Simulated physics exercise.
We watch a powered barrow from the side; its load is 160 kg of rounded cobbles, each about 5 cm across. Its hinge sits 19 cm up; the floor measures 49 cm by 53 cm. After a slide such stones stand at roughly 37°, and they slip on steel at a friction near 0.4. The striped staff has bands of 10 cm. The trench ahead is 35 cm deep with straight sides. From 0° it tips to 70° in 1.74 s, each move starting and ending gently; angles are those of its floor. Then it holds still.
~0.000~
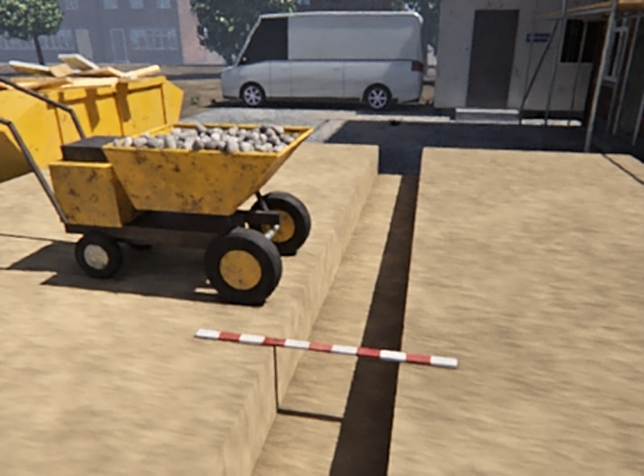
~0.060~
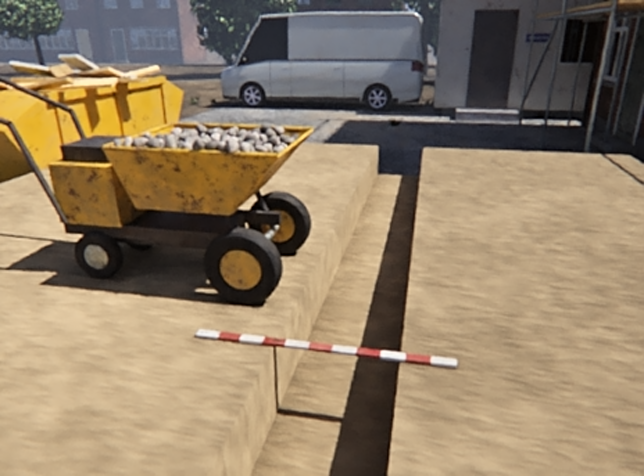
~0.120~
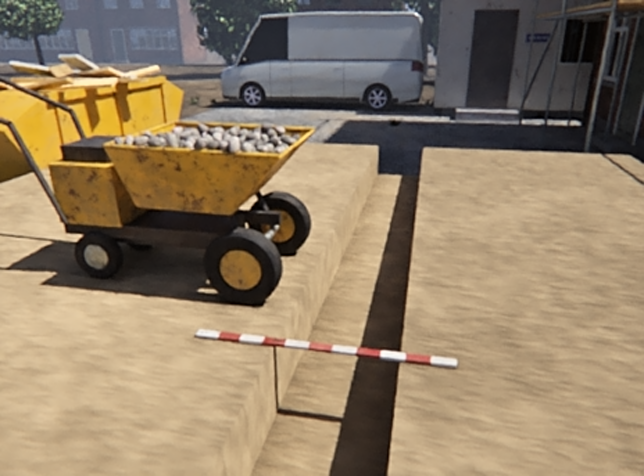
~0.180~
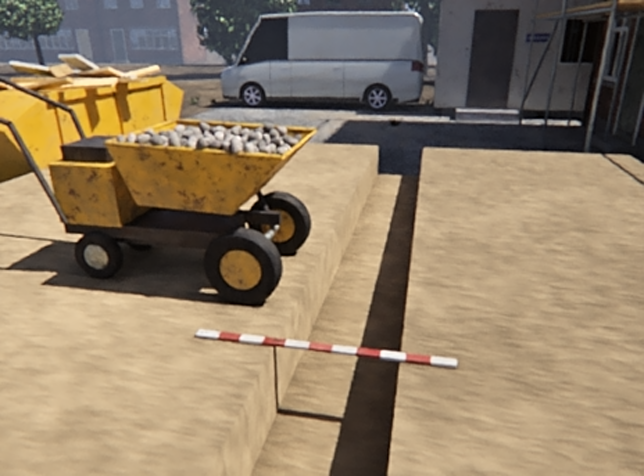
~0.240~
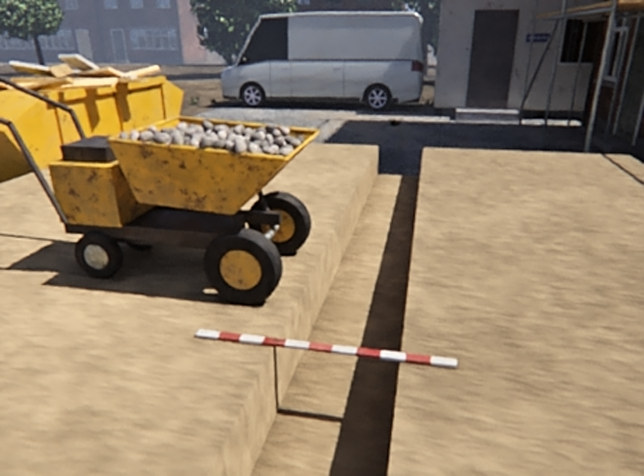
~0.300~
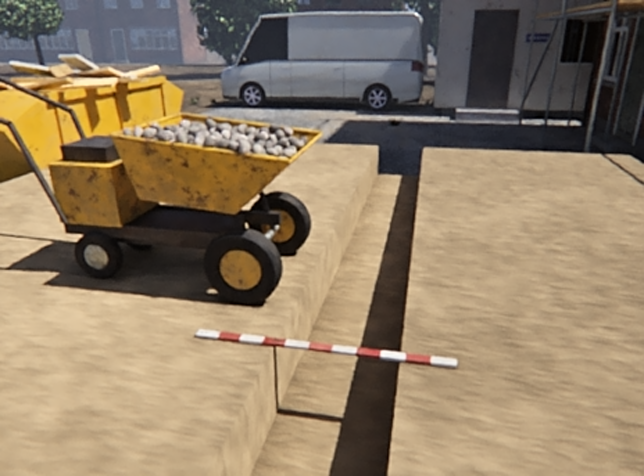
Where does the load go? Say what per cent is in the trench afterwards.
Roughly 60 per cent ends in the trench.
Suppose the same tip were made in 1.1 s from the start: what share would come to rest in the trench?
Then about 55 per cent.
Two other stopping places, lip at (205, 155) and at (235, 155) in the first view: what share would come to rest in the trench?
First some 100, then 100 per cent.
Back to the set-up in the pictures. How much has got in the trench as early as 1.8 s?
About 25 per cent by then.
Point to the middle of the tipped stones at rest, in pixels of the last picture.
Around (394, 325).
After 1.3 s the floor is at 59°; 98 % in the tray, 2 % in the trench; the foremost stones are at (381, 270).
After 1.8 s the floor is at 70°; 49 % in the tray, 25 % in the trench, 26 % past the trench; the foremost stones are at (511, 291).
After 2.2 s the floor is at 70°; 20 % in the tray, 40 % in the trench, 40 % past the trench; the foremost stones are at (592, 308).
After 4.1 s the floor is at 70°; 0 % in the tray, 60 % in the trench, 40 % past the trench; the foremost stones are at (640, 321).
